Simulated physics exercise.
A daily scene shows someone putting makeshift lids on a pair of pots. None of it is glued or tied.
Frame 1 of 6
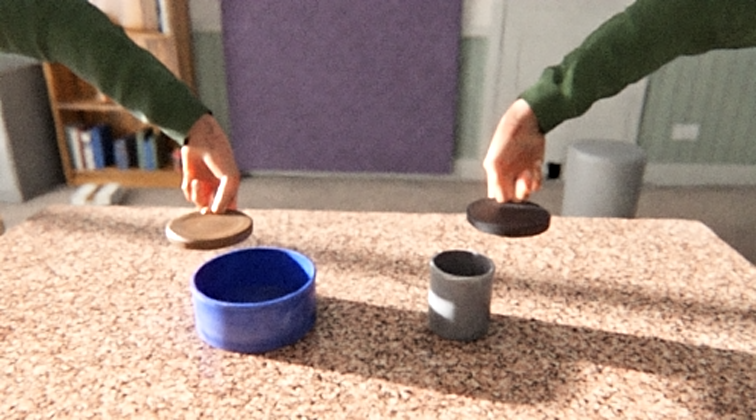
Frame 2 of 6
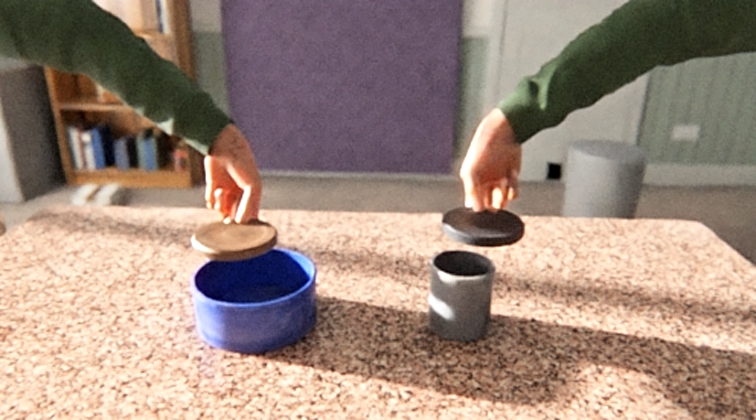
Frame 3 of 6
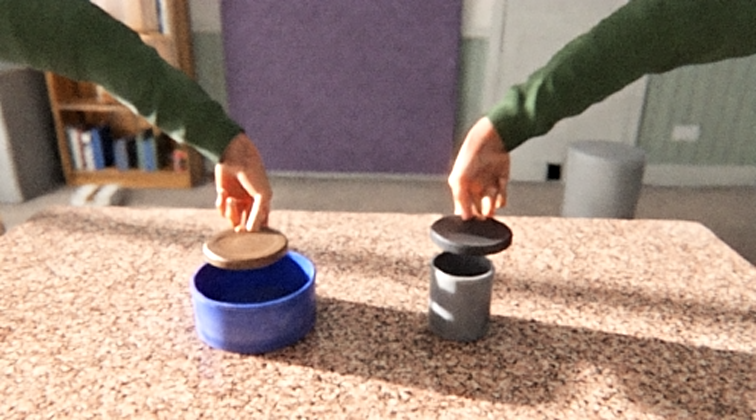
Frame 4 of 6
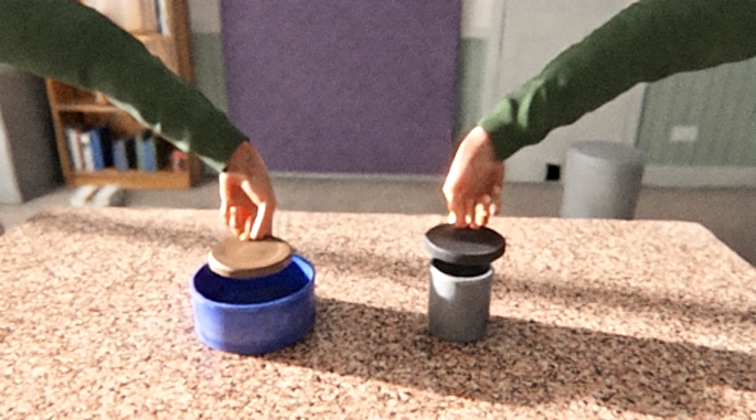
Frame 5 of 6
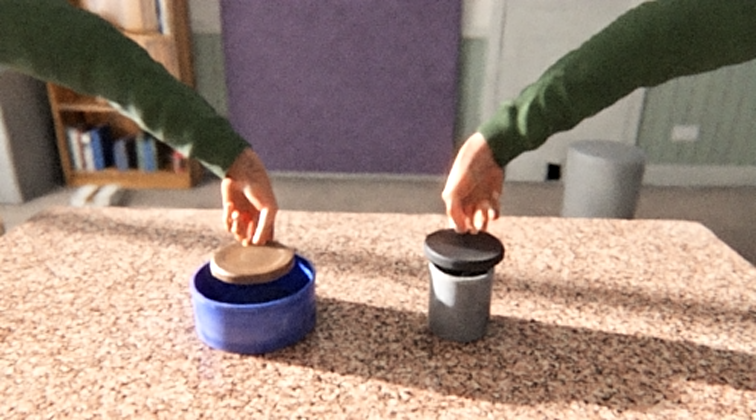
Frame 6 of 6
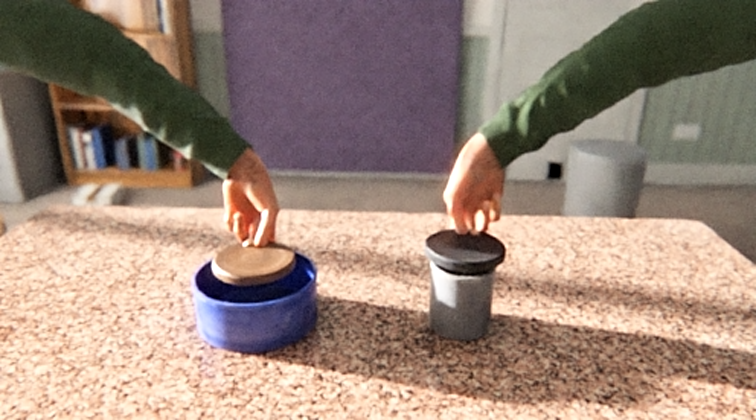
Two green-sleeved arms moving inward and lowering a brown lid to a blue pot and a black lid onto a grey one, still holding both.
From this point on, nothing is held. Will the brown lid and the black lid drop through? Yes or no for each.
Drops through: Brown lid - yes; black lid - no.
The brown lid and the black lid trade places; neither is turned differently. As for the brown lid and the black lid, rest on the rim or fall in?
For the brown lid, it perches on top; for the black lid, it drops in.
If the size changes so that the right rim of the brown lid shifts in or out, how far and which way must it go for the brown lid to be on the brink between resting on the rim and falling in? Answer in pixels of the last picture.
Go right by close to 16 pixels and it flips.
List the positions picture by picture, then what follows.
Still on the way; brown lid (211, 228); black lid (508, 216); left beaker (256, 296), in the first frame.
Still on the way; black lid (483, 226); right beaker (461, 294), in the second frame.
Still on the way; brown lid (247, 247); left beaker (256, 297), in the third frame.
Still on the way; black lid (465, 242); right beaker (460, 295), in the fourth frame.
Still on the way; brown lid (253, 261); left beaker (256, 297), in the fifth frame.
In place, still held; brown lid (255, 262); black lid (465, 249); right beaker (461, 293), in the sixth frame.
Then, 0.10 s past the last view, brown lid travelled a little near (256, 273); black lid moving near (464, 258).
Then, 0.16 s past the last view, brown lid in the air near (258, 305); black lid sitting on the rim near (464, 257).
Finally, the brown lid falls in, near (258, 310); the black lid rests on the rim, near (464, 257).
